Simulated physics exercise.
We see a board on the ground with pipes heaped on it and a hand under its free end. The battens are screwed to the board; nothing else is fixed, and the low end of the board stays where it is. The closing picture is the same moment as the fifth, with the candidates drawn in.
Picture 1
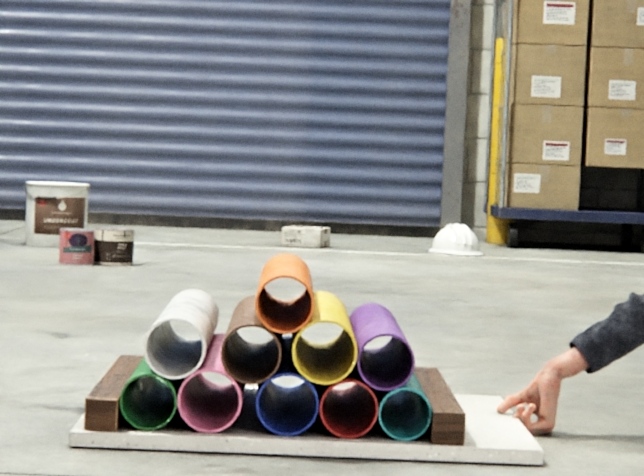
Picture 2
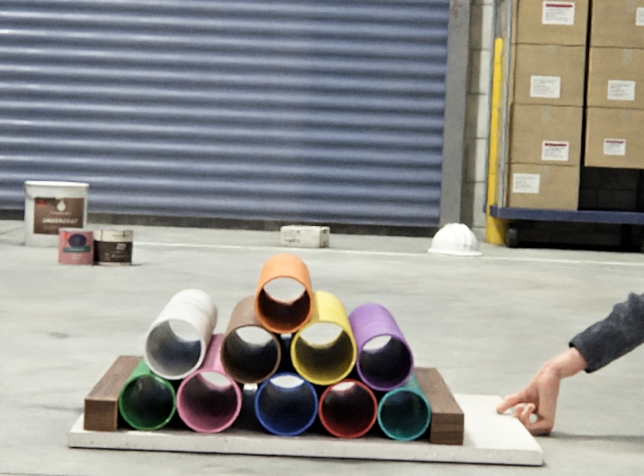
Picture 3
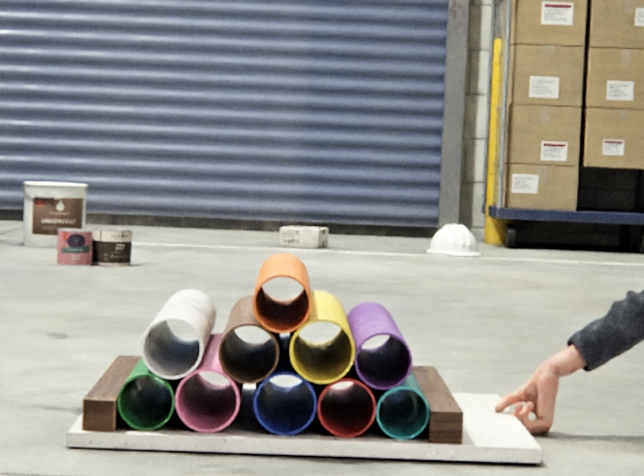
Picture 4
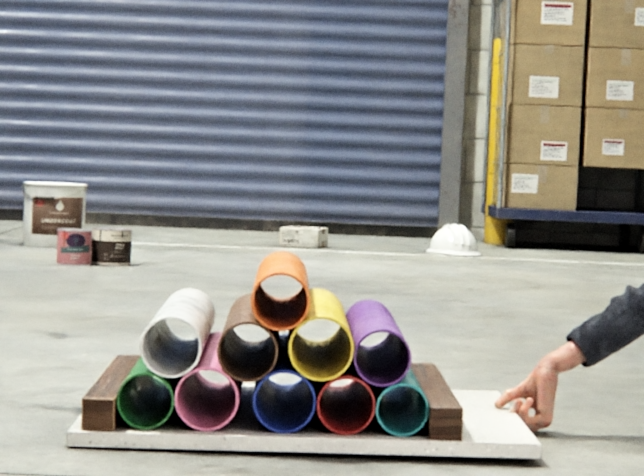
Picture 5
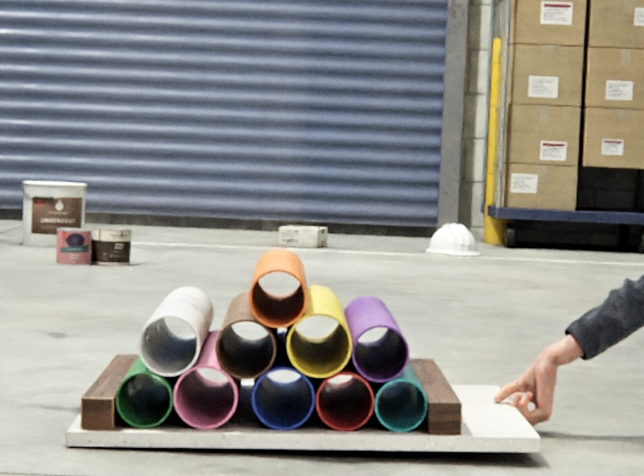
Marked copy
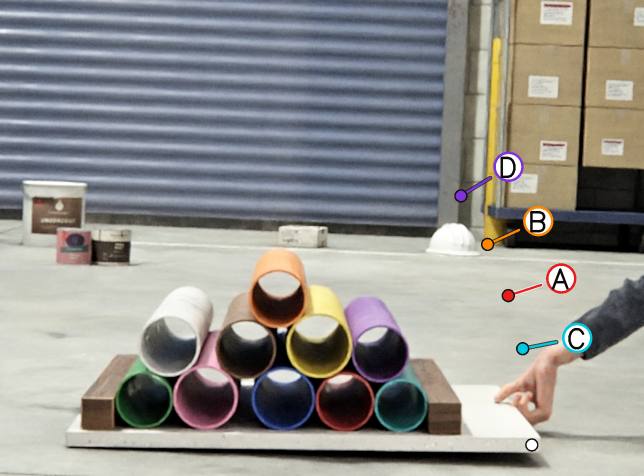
In the video, a hand at the right holds the free end of a pale board on the floor, raising it very slightly, while the colourful pipes stacked between two brown battens stay in place relative to one another.
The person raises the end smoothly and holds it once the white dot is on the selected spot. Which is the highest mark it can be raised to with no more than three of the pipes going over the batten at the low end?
It can be raised to B.
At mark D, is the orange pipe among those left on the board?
No, with D.
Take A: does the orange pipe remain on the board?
Yes, with A.
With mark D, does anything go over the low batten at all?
Yes.
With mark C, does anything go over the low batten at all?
At C: No.
On the copy, A at (508, 296); B at (488, 244); C at (523, 349); D at (461, 196); the white dot at (532, 445).
On B. First, board at 16°.
Then, board at 27°.
Finally, board at 27°, one over the low batten (white).
By contrast, A none over the low batten; C none over the low batten; D five over the low batten.
